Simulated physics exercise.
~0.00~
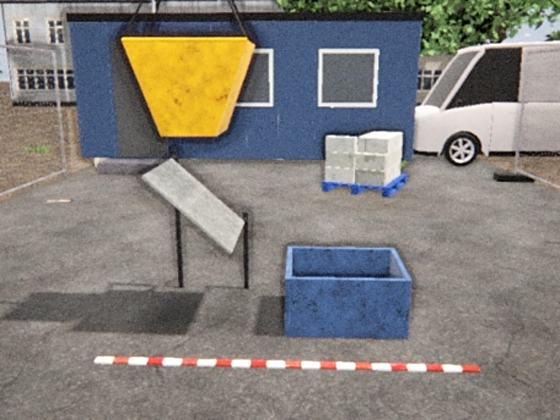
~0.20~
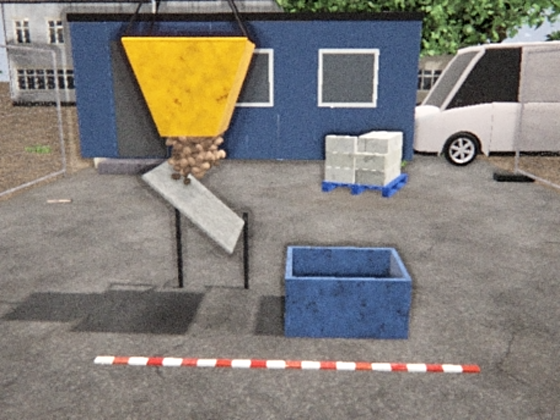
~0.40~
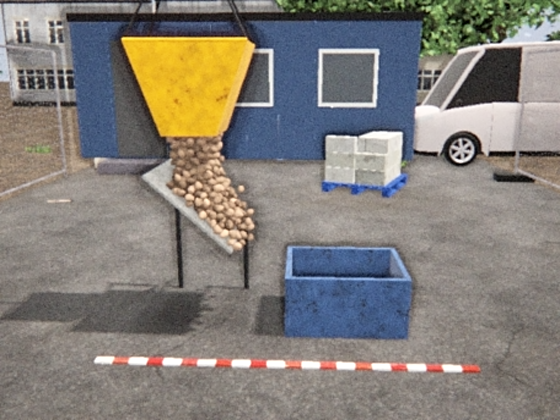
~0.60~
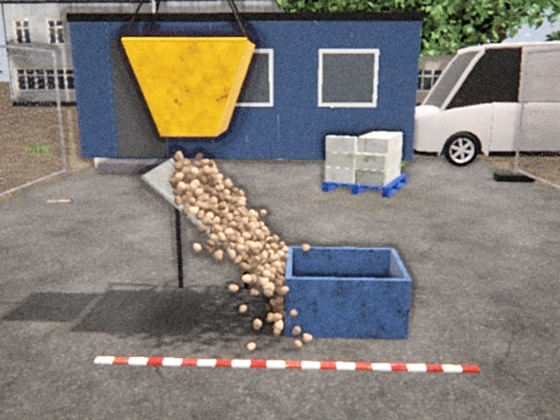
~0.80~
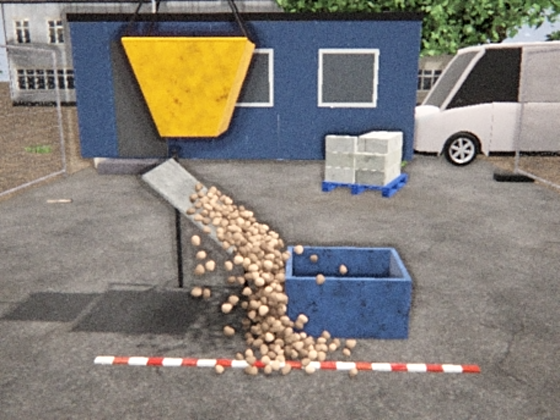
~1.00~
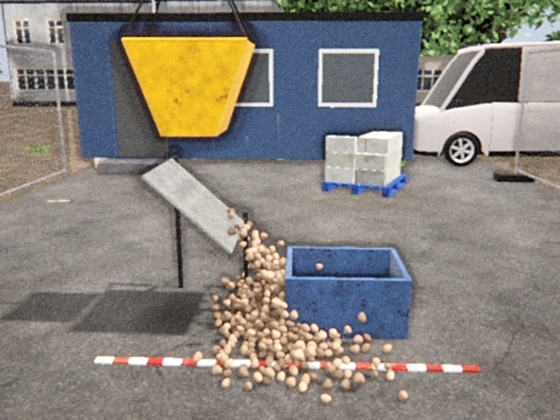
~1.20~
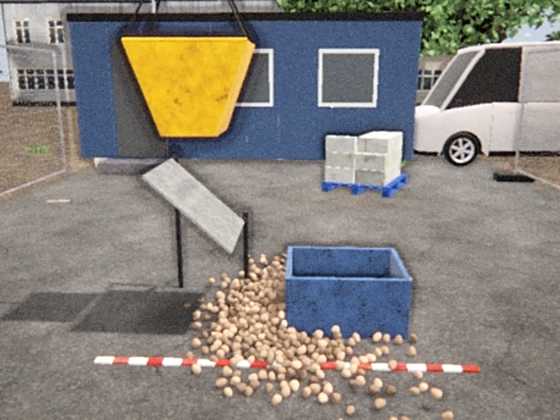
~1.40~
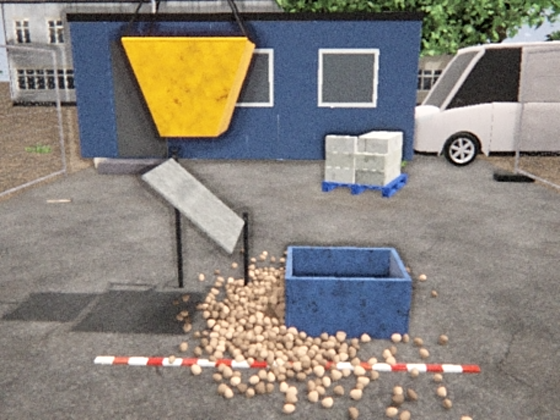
On a paved yard in front of a blue site cabin, with a white van parked at the right, a yellow skip hangs still above a sloping grey slab and an open blue bin. Round, tan stones begin to drop from the bottom of the skip onto the slab. They slide down it to the right in a thick stream, and the skip soon empties. Most pour off the lower edge short of the bin, tumbling down its left side and over the red and white strip. The slab clears, and the stones settle in a spread-out heap left of and in front of the bin, with a few strays to its right.
